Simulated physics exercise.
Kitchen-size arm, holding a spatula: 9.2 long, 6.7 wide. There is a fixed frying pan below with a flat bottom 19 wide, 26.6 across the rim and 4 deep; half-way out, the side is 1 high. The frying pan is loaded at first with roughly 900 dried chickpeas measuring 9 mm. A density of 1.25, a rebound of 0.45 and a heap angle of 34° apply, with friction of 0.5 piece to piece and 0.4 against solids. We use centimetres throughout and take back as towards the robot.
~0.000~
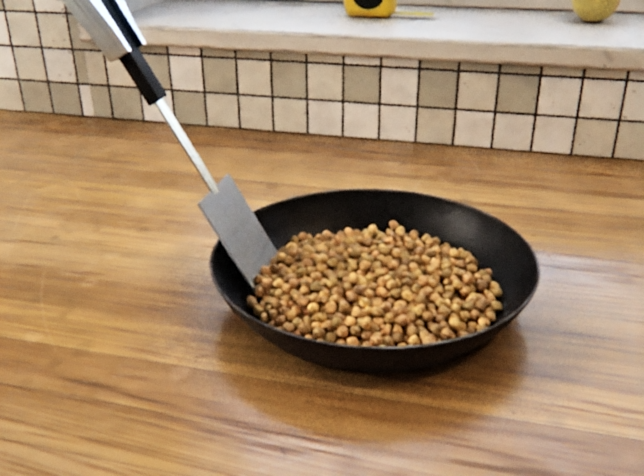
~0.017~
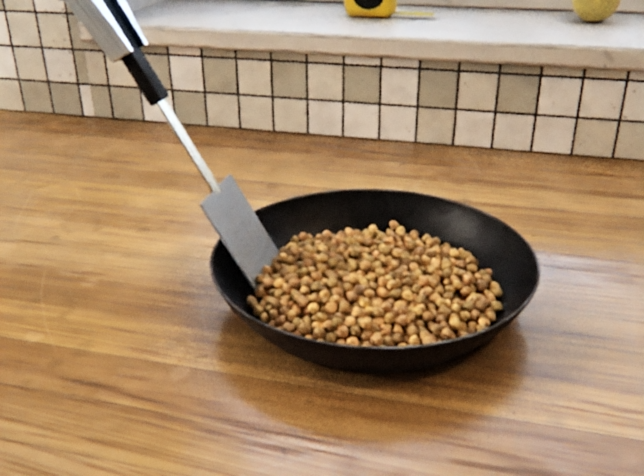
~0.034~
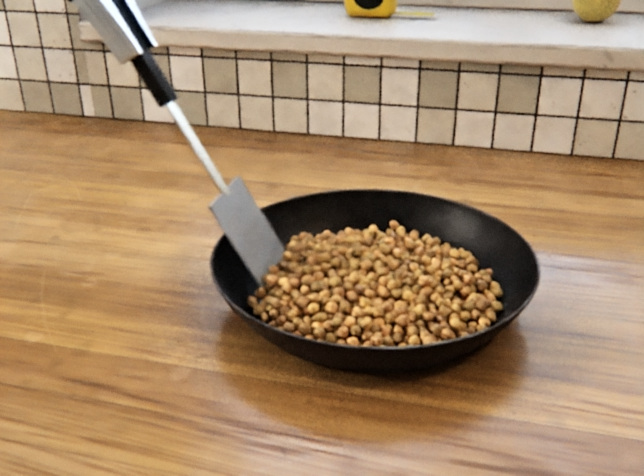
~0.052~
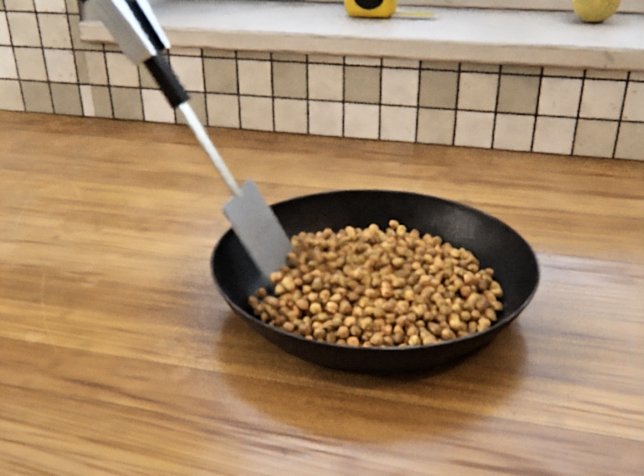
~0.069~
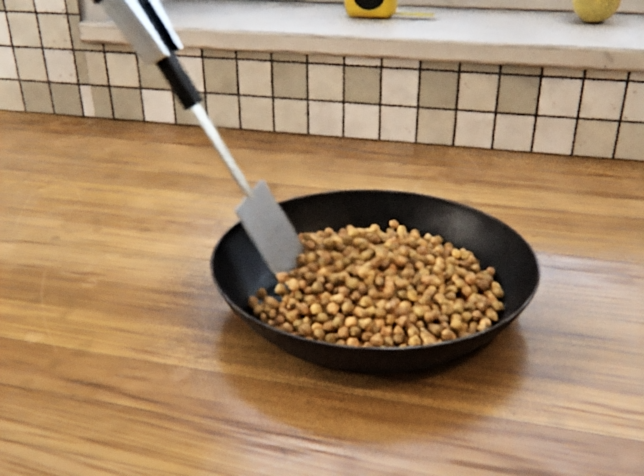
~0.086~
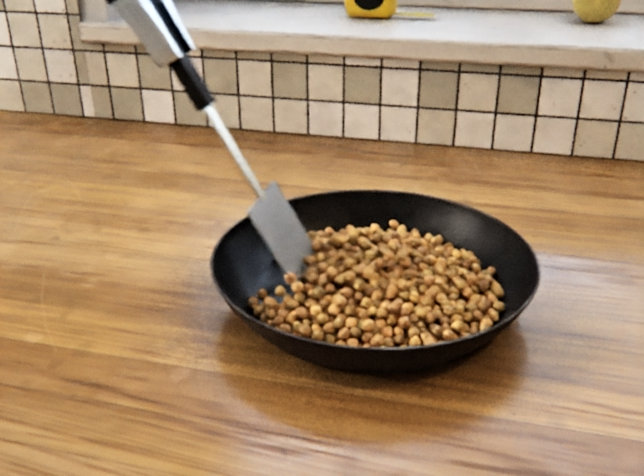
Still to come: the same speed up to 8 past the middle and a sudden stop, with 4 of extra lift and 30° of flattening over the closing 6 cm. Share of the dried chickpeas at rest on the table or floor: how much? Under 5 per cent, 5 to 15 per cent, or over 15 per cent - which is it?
It is under 5 per cent.
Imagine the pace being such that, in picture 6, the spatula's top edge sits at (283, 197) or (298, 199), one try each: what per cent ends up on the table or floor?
First try about 10 %, second try about 10 %.
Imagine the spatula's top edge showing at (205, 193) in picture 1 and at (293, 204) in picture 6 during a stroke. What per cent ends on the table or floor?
It comes to something like 10 %, give or take.
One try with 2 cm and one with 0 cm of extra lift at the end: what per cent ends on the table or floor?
Result, in order: Approx. 0 % and 0 %.
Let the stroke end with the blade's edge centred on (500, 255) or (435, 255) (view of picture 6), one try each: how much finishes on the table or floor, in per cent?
Respectively about 10 and 0 percent end on the table or floor.
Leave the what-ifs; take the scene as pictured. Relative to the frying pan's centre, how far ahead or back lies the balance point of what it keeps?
Ahead, by around 3.5 cm.
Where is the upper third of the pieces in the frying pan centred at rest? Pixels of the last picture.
It is centred around (474, 285).
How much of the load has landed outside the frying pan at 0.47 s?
Around 2 %.
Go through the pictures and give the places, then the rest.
In the first picture, the spatula top edge at (214, 188), sloping 60°; upper third of the load around (369, 276), from x 250 to 495, top at y 225; 900 in the frying pan.
In the second picture, the spatula top edge at (215, 189), sloping 60°; upper third of the load around (369, 276), from x 250 to 495, top at y 225.
In the third picture, the spatula top edge at (224, 190), sloping 60°; upper third of the load around (364, 274), from x 250 to 495, top at y 225.
In the fourth picture, the spatula top edge at (237, 192), sloping 60°; upper third of the load around (362, 274), from x 250 to 500, top at y 225.
In the fifth picture, the spatula top edge at (249, 194), sloping 60°; upper third of the load around (366, 274), from x 250 to 500, top at y 225.
In the sixth picture, the spatula top edge at (261, 195), sloping 60°; upper third of the load around (369, 274), from x 250 to 500, top at y 225; 900 in the frying pan.
After 0.16 s, sloping 60°, highest piece 5 above the table; 900 in the frying pan.
After 0.23 s, sloping 48°, highest piece 5 above the table; 900 in the frying pan.
After 0.47 s, sloping 30°, highest piece 5 above the table; 880 in the frying pan, 19 on the table or floor, 1 on the blade or in flight.
After 1.52 s, sloping 30°, highest piece 5 above the table; 879 in the frying pan, 21 on the table or floor.
In the end, 879 in the frying pan, 21 on the table or floor. That is 2 % on the table or floor.
